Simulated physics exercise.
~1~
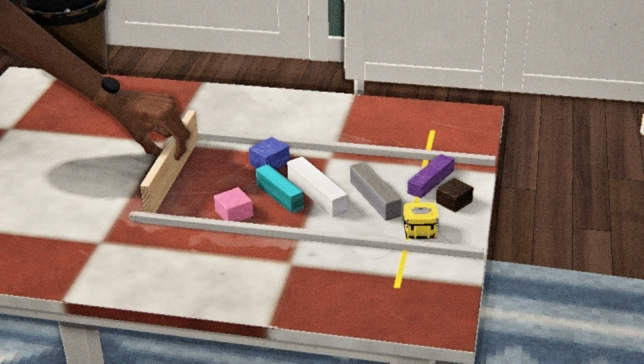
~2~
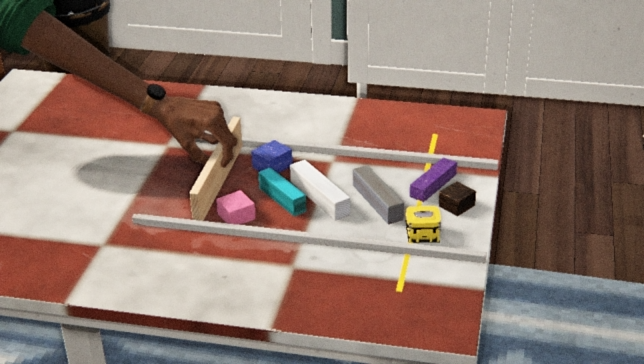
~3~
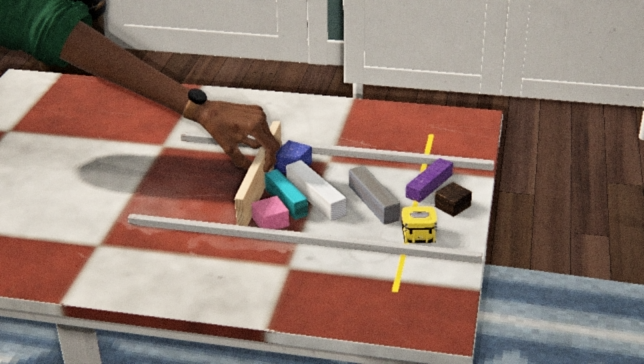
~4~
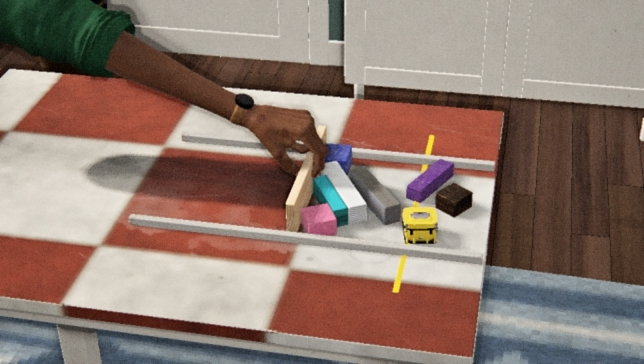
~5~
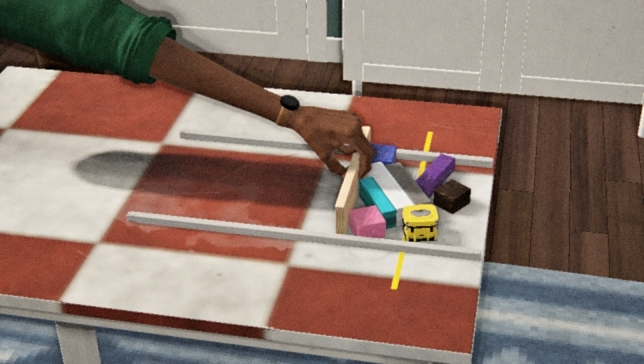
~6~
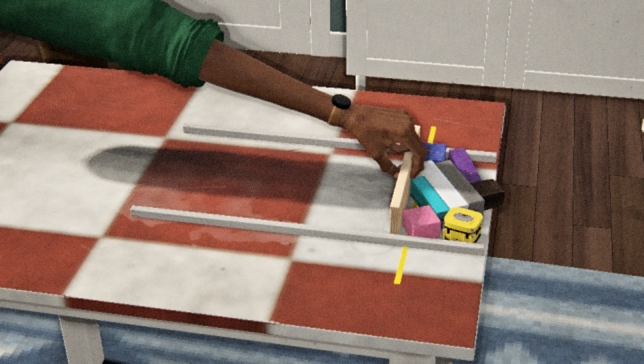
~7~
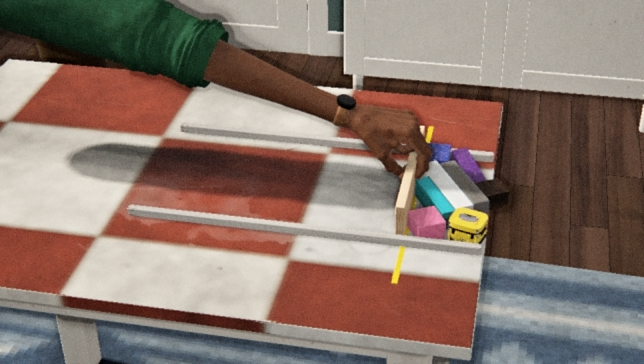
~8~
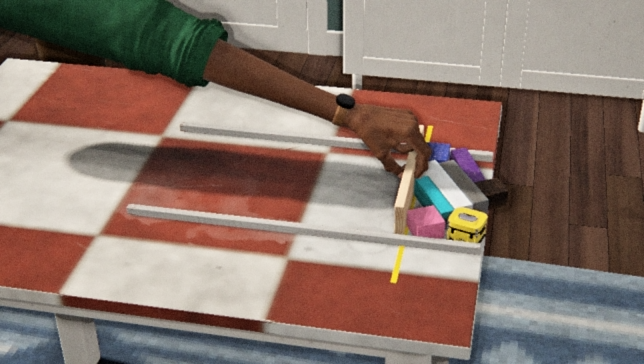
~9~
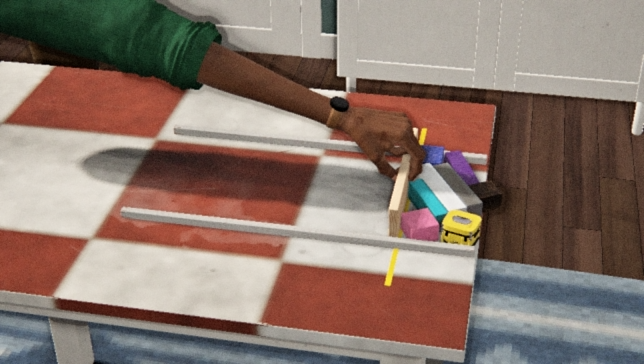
On a table with a red and white checked top, two pale rails form a channel running toward the right end, where colourful blocks and bars lie scattered near a yellow tape mark. A dark-skinned hand in a green sleeve slides an upright wooden board rightward. The board gathers the pink, blue, turquoise and white pieces, then presses them against the grey, purple, dark brown and yellow ones. The whole cluster shifts toward the table's edge. The hand stops the board near the tape, and the pieces stay crowded together at the end, with none falling off.
